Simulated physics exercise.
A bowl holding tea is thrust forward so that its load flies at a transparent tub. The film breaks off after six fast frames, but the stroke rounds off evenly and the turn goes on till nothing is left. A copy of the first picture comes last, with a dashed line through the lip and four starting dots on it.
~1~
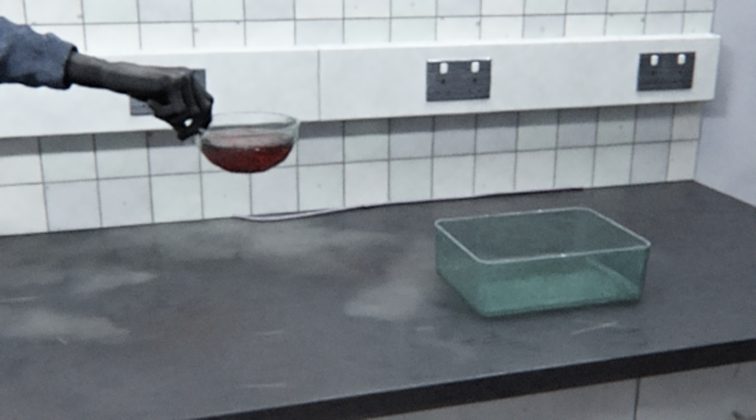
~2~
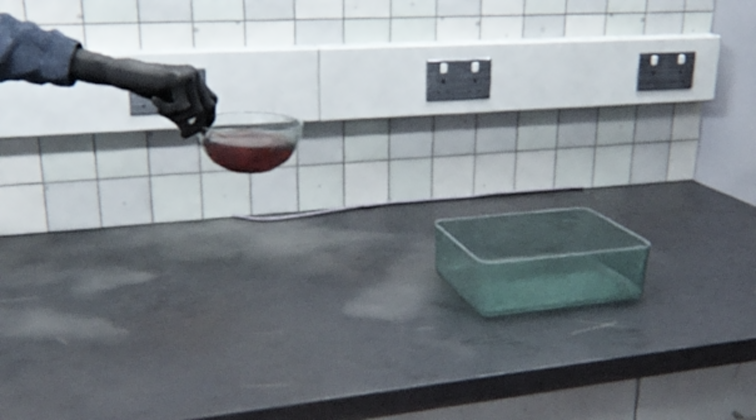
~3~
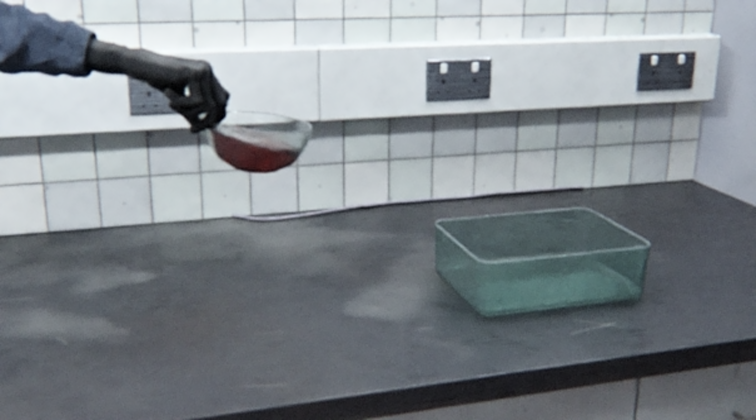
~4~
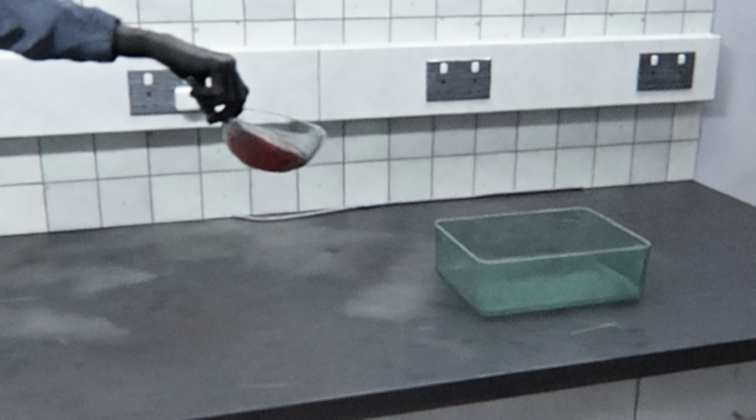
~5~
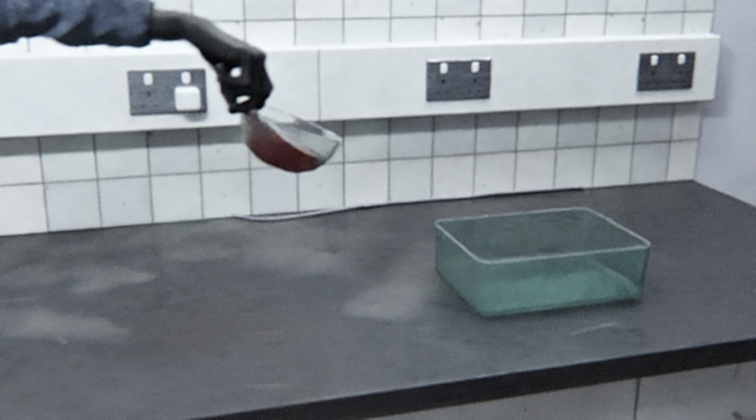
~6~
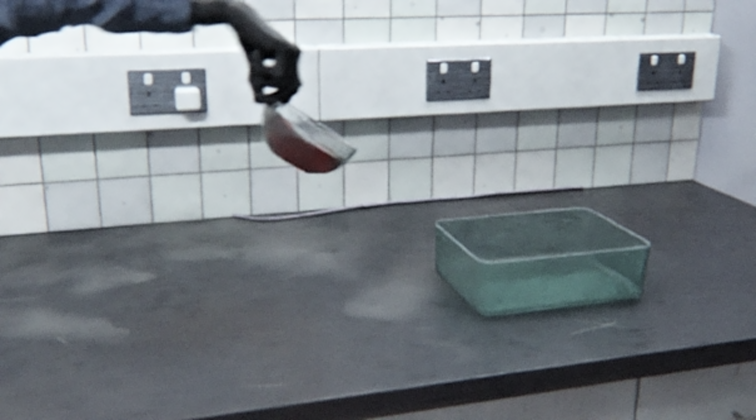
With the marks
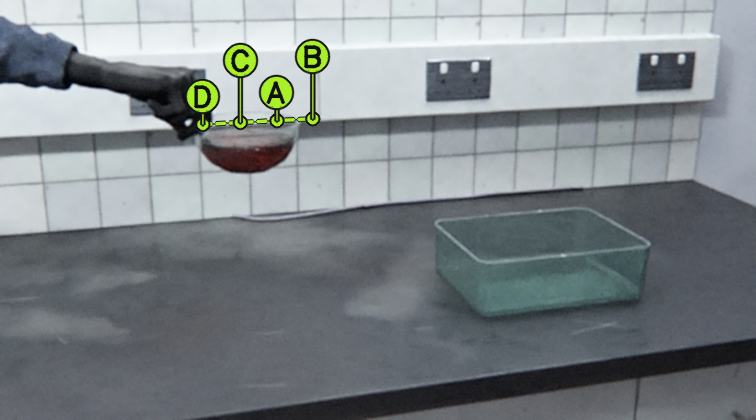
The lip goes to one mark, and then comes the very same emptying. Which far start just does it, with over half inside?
Go for A.
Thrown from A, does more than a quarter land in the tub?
Yes, it does.
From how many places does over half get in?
Two.
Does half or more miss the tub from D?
Yes, it does.
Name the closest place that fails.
Here it is place C.
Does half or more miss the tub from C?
Yes.
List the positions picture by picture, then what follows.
Upright, lip at (296, 119); tub from (475, 315) to (641, 295); nothing has left yet, in the first picture.
Upright, lip at (300, 120); nothing has left yet, in the second picture.
Tipped about 6°, lip at (309, 124); nothing has left yet, in the third picture.
Tipped about 13°, lip at (323, 130); nothing has left yet, in the fourth picture.
Tipped about 22°, lip at (338, 137); nothing has left yet, in the fifth picture.
Tipped about 33°, lip at (354, 146); nothing has left yet, in the sixth picture.
On the marked copy, A at (276, 120); B at (312, 118); C at (240, 122); D at (202, 124).
For place A, about 67 % lands in the tub, 21 % falls short and 12 % goes beside or beyond.
For place B, about 78 % lands in the tub, 6 % falls short and 16 % goes beside or beyond.
For place C, about 17 % lands in the tub, 77 % falls short and 6 % goes beside or beyond.
For place D, about 0 % lands in the tub, 98 % falls short.
